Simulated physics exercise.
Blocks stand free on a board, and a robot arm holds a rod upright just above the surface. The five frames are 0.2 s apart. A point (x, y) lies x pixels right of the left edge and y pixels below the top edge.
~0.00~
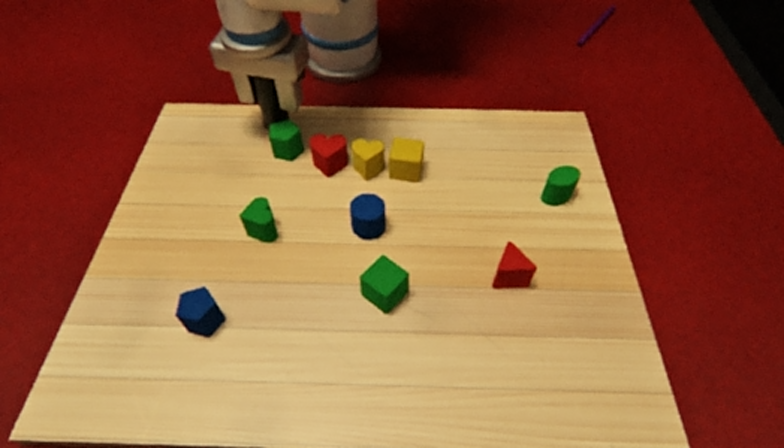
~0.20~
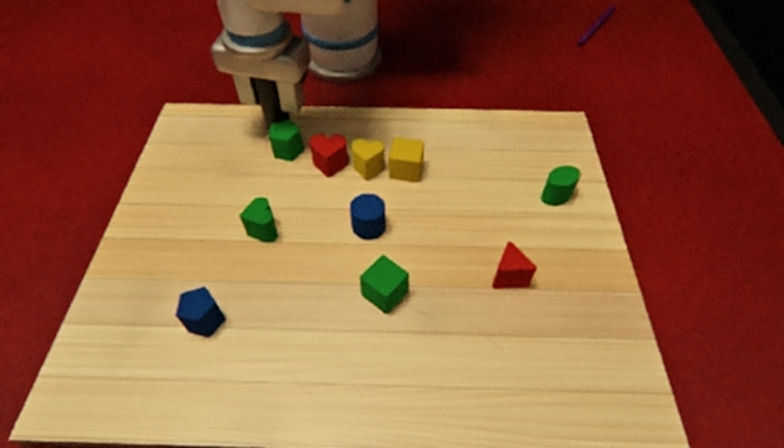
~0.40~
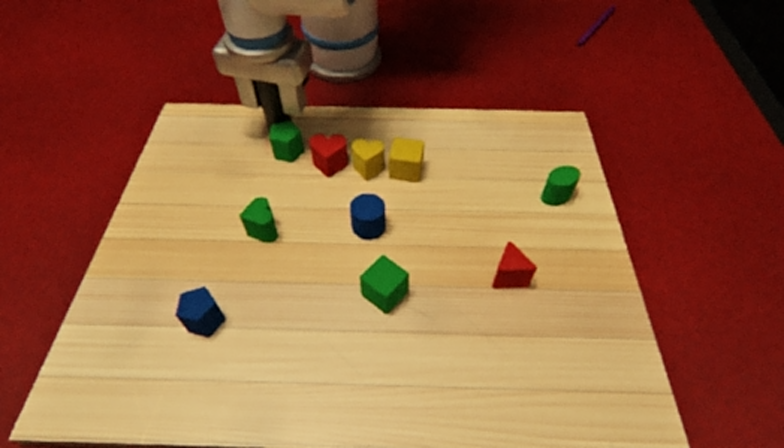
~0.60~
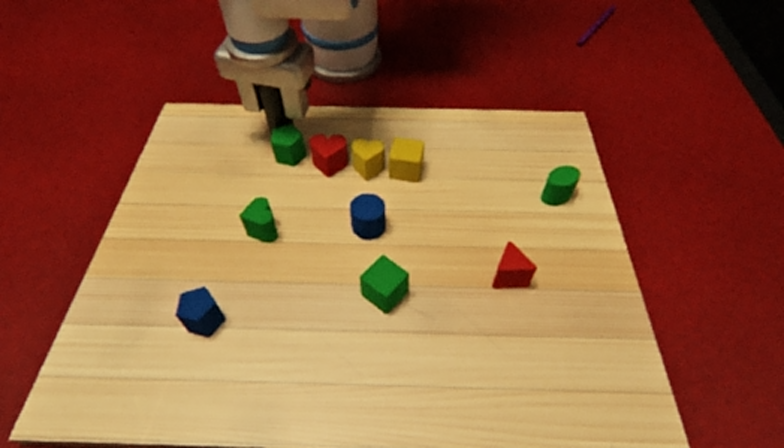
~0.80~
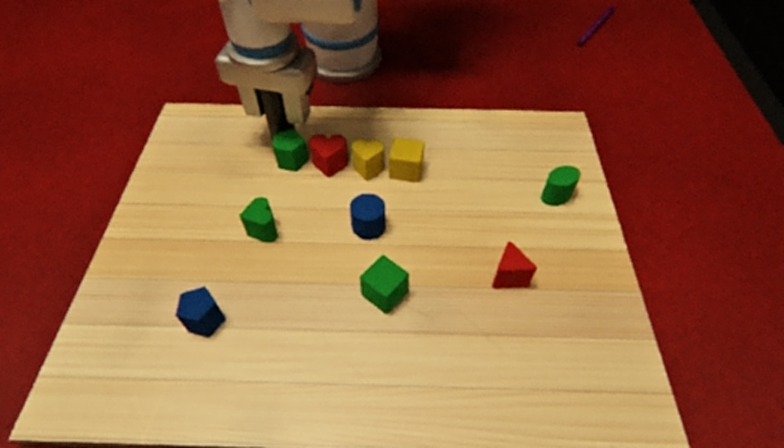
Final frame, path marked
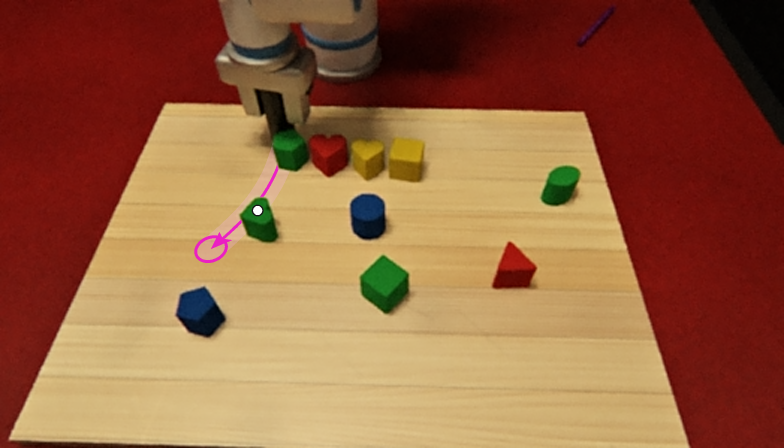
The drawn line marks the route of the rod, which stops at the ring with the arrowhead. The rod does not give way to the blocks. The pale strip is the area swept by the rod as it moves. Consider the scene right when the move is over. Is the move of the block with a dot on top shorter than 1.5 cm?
The answer is yes.
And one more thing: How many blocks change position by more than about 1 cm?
Here I'd predict a lone block moving more than 1 cm.
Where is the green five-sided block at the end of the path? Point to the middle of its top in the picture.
My best guess is (294, 163).
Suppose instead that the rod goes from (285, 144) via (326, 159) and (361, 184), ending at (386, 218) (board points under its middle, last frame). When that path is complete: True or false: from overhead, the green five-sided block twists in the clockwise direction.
The statement is true.
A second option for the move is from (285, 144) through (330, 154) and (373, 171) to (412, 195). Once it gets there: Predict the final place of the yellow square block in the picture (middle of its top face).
The answer is (424, 150).
The drawn path runs from (285, 144) over (273, 177) and (249, 213) to (211, 249); the dot is on the green heart block.
What follows on the original path. One third of the way, rod (272, 172); green five-sided block (294, 163), turned 55° anticlockwise.
Two thirds of the way, rod (246, 208); green five-sided block (294, 163), turned 55° anticlockwise.
At the end, rod (208, 244); green heart block not moved; green five-sided block (294, 163), turned 55° anticlockwise.
